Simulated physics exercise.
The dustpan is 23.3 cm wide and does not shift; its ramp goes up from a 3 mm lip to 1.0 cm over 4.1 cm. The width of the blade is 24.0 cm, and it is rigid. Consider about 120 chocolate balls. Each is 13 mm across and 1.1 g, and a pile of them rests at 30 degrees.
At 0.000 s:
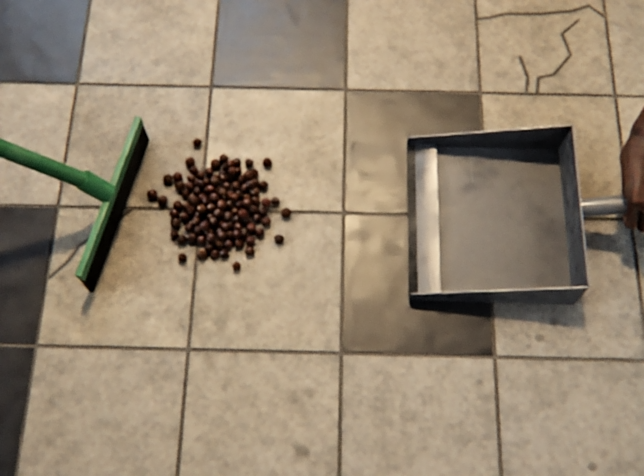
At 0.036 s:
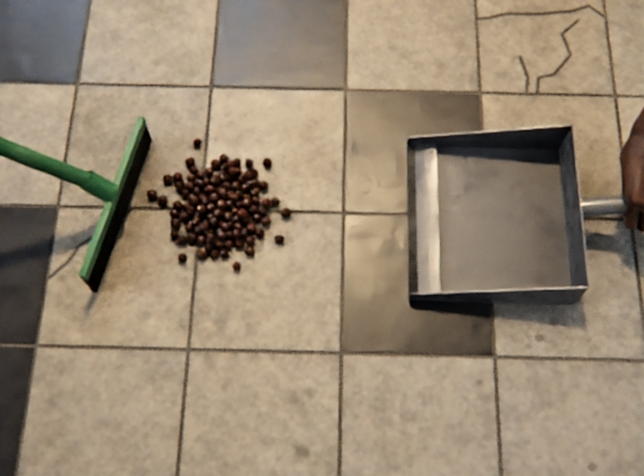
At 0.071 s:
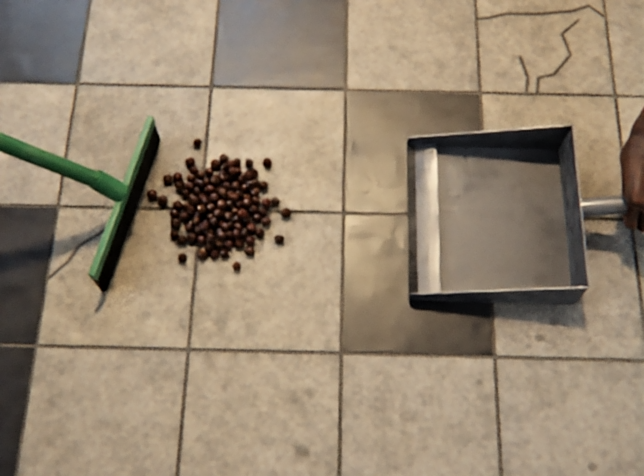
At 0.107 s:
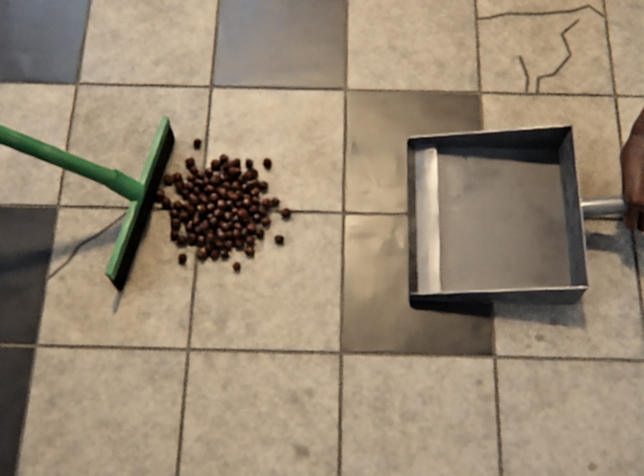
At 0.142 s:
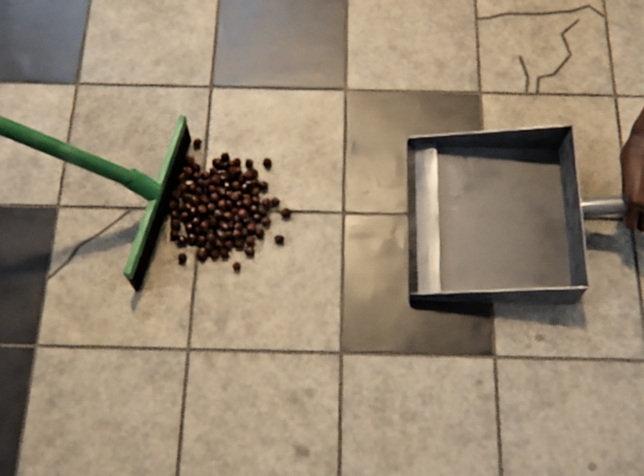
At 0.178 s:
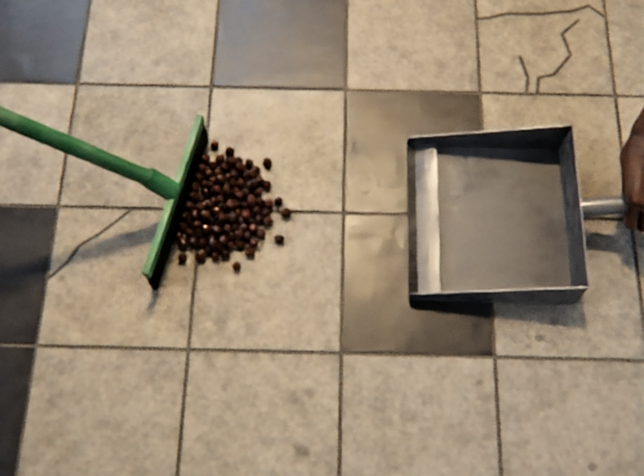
A green-handled squeegee-like tool with a dark edge slides a short way rightward from the left, meeting a loose pile of small dark brown balls and nudging its near side. The balls lie on worn beige tiles with a few dark grey ones, seen from above by a still camera. On the right, a hand holds the handle of a motionless grey metal dustpan.
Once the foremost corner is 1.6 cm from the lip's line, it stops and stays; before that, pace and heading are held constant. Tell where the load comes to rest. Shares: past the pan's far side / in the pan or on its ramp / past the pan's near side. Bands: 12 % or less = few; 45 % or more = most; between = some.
Shares - far side: Few; pan: Some; near side: Some.
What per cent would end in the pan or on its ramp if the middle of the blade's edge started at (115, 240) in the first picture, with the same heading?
I'd put it at around 30 per cent.
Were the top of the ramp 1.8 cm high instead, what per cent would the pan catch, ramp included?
Estimate: About 20 in a hundred.
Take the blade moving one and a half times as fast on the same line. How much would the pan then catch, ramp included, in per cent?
Then near 40 in a hundred.
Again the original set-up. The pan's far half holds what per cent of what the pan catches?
Something like 70 per cent of the catch.
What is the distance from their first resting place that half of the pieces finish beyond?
Median shift: Approx. 28 cm.
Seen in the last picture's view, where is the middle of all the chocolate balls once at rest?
Resting centre estimate: Around (404, 228).
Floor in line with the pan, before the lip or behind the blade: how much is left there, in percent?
About 50 %.
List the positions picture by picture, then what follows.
In the first picture, blade from (81, 276) to (139, 123), moved 0.0 cm, 0 of the pieces shifted so far; middle of the pieces at (221, 205); pan at (501, 222).
In the second picture, blade from (85, 276) to (142, 123), moved 0.4 cm, 0 of the pieces shifted so far; middle of the pieces at (221, 205).
In the third picture, blade from (94, 276) to (151, 123), moved 1.7 cm, 0 of the pieces shifted so far; middle of the pieces at (221, 205).
In the fourth picture, blade from (111, 275) to (166, 122), moved 3.8 cm, 2 of the pieces shifted so far; middle of the pieces at (221, 205).
In the fifth picture, blade from (129, 275) to (183, 122), moved 6.1 cm, 16 of the pieces shifted so far; middle of the pieces at (222, 205).
In the sixth picture, blade from (148, 274) to (200, 121), moved 8.5 cm, 99 of the pieces shifted so far; middle of the pieces at (226, 207); pan at (501, 222). Its pace works out near 0.66 m/s, heading 4 degrees away from the viewer's side.
After 0.39 s, middle of the blade 18 cm from the lip; 0 % over the lip, far side 5 %, near side 5 %.
Then, at 0.53 s, middle of the blade 8 cm from the lip; 0 % over the lip, far side 5 %, near side 10 %.
After 0.79 s, middle of the blade 4 cm from the lip; 25 % over the lip, far side 5 %, near side 20 %.
In the end, at 1.5 s, far side 5 %, pan 25 %, near side 20 %, in front of the lip or behind the blade 50 %.
